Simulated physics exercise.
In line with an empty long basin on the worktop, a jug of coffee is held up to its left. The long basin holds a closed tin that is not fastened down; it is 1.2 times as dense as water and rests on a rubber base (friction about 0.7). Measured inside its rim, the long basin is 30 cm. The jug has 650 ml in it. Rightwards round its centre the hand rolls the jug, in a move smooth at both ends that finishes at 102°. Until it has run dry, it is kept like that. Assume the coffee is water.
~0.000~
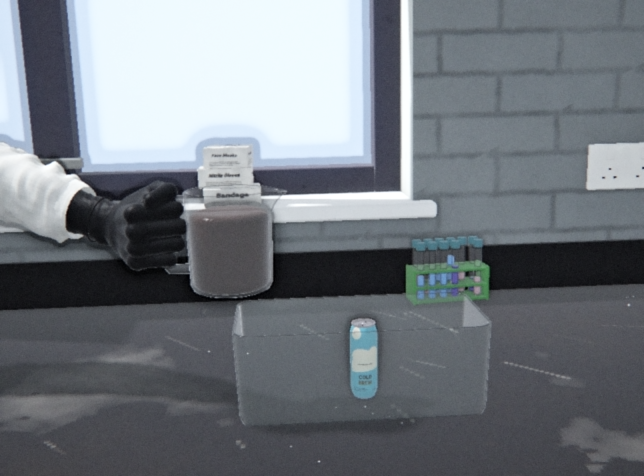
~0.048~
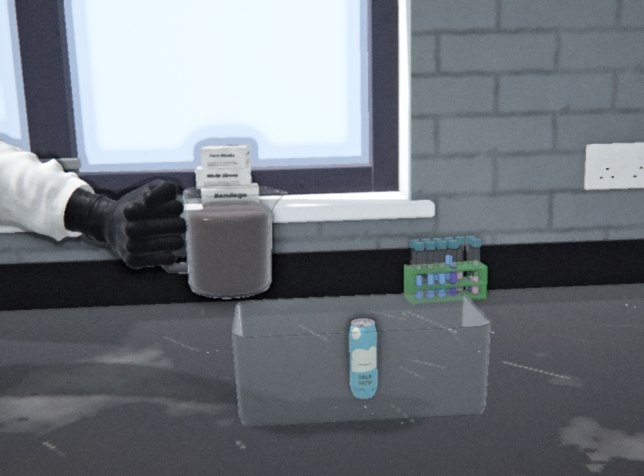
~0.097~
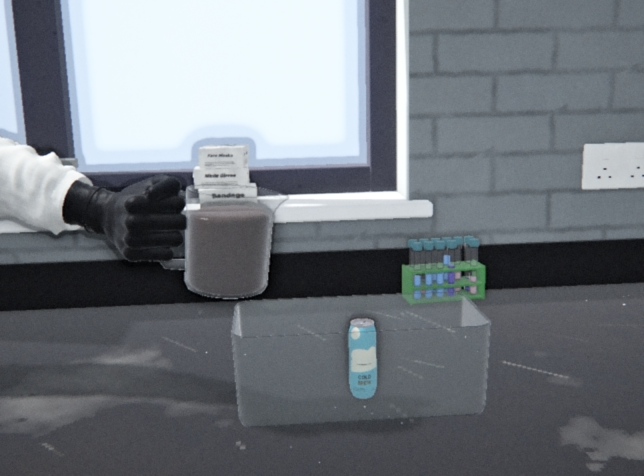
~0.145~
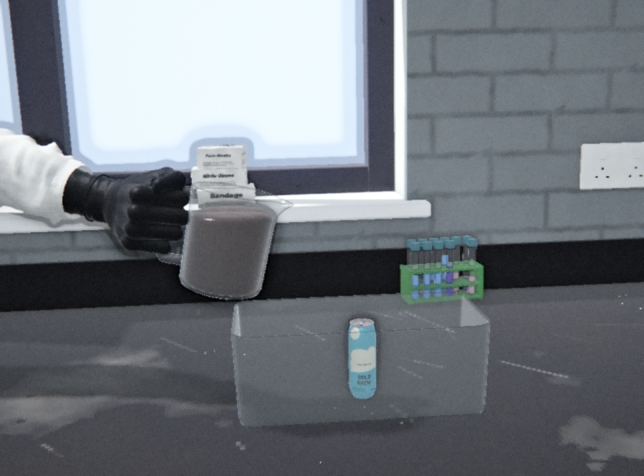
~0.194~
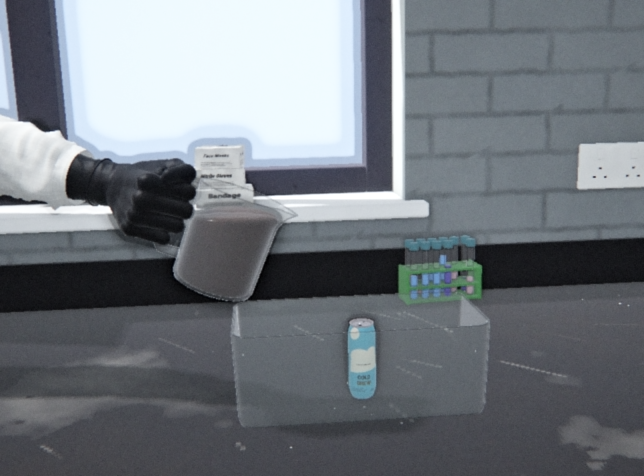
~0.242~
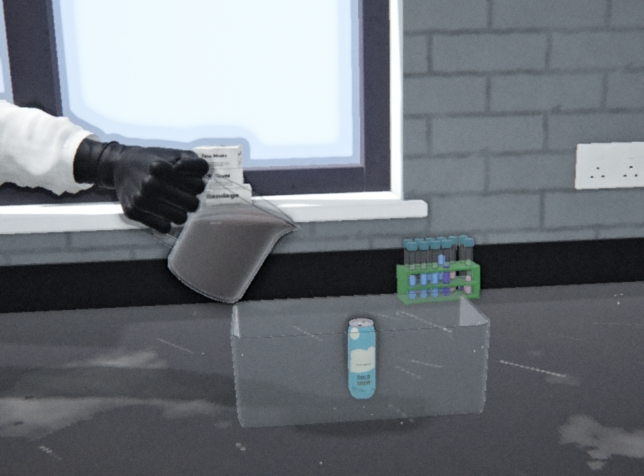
At a worktop by a window, a black-gloved hand gradually tilts a jug to the right.
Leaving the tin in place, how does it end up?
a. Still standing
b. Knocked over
a.
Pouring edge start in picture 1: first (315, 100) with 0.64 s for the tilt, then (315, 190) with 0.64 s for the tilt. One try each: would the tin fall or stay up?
Trial 1 - tin stays standing; trial 2 - tin tips.
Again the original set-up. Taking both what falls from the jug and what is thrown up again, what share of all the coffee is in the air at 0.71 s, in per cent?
Estimated airborne part: Roughly 10 per cent.
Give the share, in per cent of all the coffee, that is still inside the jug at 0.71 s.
Around 20 in a hundred is still there.
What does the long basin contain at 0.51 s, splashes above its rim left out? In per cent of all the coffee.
I'd put it near 18 percent.
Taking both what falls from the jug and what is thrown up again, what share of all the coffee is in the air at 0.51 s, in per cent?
About 18 per cent.
By 0.51 s the tilt is 92° and 64 per cent is still to pour; the tin stands where it began.
By 0.71 s the tilt is 102° and 19 per cent is still to pour; the tin stands 1 cm from where it began.
By 0.92 s the tilt is 102° and 4 per cent is still to pour; the tin stands 1 cm from where it began.
By 1.14 s the tilt is 102° and 1 per cent is still to pour; the tin stands 1 cm from where it began.
At rest the tin stands 1 cm from where it began.
